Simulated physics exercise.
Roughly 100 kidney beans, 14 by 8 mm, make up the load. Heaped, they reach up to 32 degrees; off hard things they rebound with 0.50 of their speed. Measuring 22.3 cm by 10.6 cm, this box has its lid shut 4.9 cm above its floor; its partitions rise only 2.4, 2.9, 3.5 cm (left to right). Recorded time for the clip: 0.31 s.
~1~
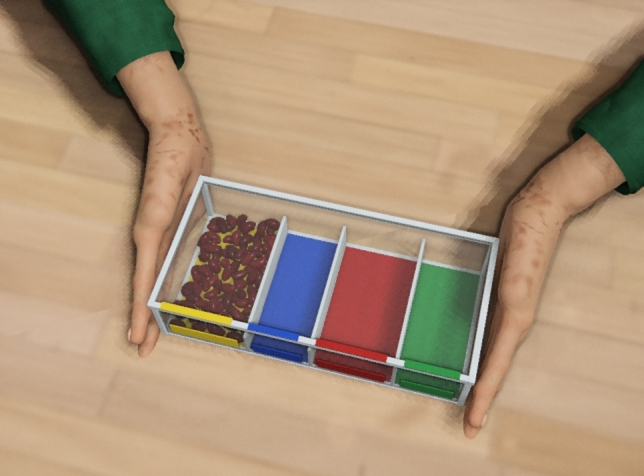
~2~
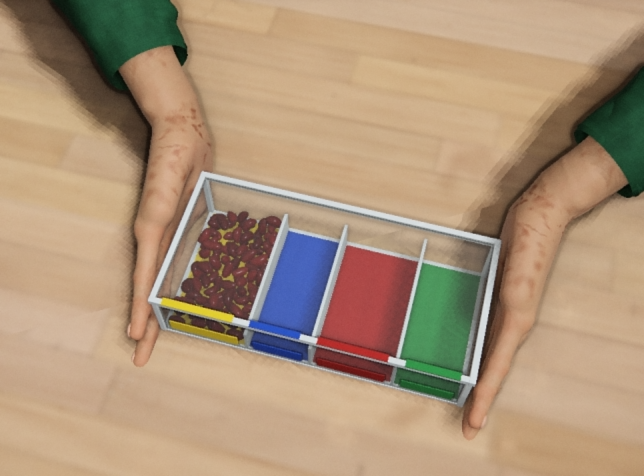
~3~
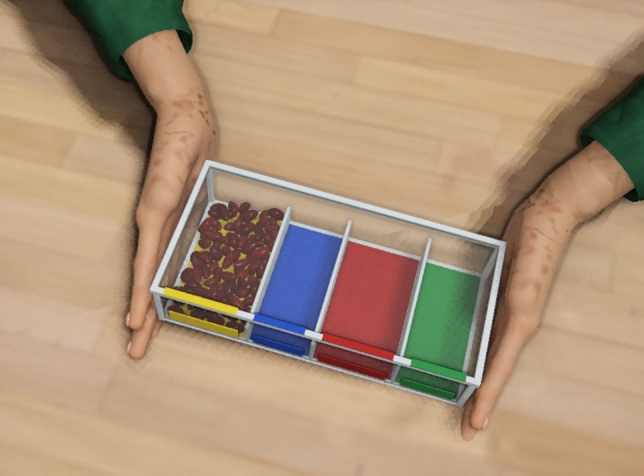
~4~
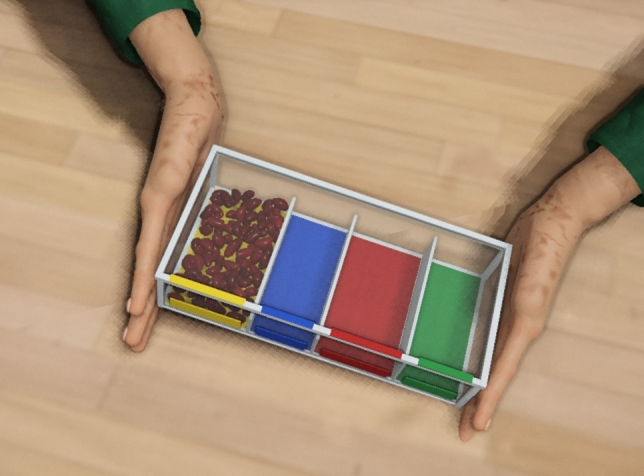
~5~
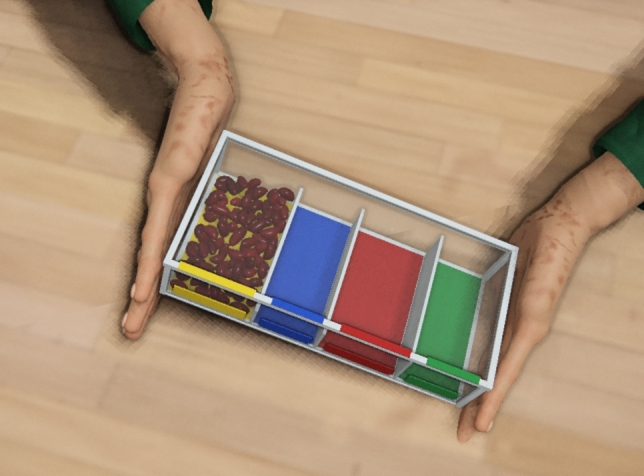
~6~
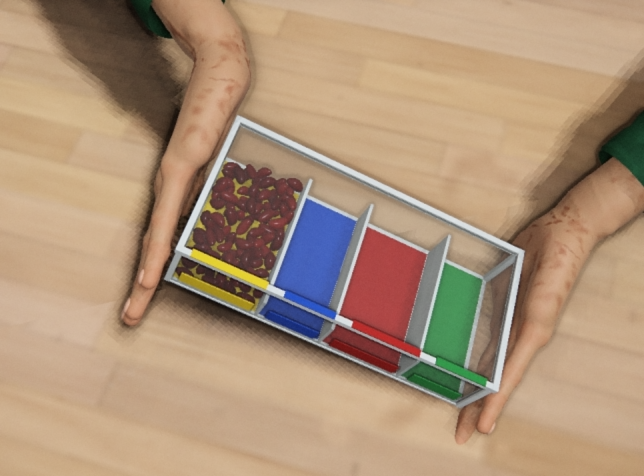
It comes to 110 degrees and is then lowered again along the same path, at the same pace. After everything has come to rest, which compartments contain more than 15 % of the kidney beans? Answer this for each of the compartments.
Red compartment: More than 15 %, blue compartment: Not more than 15 %, green compartment: More than 15 %, yellow compartment: Not more than 15 %.
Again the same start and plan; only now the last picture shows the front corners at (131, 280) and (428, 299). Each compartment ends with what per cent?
Red = 0 %, blue = 0 %, green = 0 %, yellow = 100 %.
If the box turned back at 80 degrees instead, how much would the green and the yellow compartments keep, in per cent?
Result - green 10 percent, yellow 40 percent.
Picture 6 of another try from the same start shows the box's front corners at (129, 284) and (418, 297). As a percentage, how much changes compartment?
In that case about 0 percent.
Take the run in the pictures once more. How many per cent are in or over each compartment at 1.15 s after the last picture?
Red = 30, blue = 25, green = 35, yellow = 10 (percent).
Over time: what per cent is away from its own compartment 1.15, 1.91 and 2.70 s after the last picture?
Estimates: 90 / 100 / 100.
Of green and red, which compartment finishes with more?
Fuller: Green.
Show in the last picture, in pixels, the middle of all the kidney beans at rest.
(441, 317).
Then, 1.15 s after the last picture, tilt 110 degrees; red 30 %, blue 25 %, green 35 %, yellow 10 %.
Then, 1.91 s after the last picture, tilt 49 degrees; red 20 %, green 80 %.
Then, 2.70 s after the last picture, tilt 0 degrees; red 20 %, green 80 %.
In the end, red 20 %, blue 0 %, green 80 %, yellow 0 %.
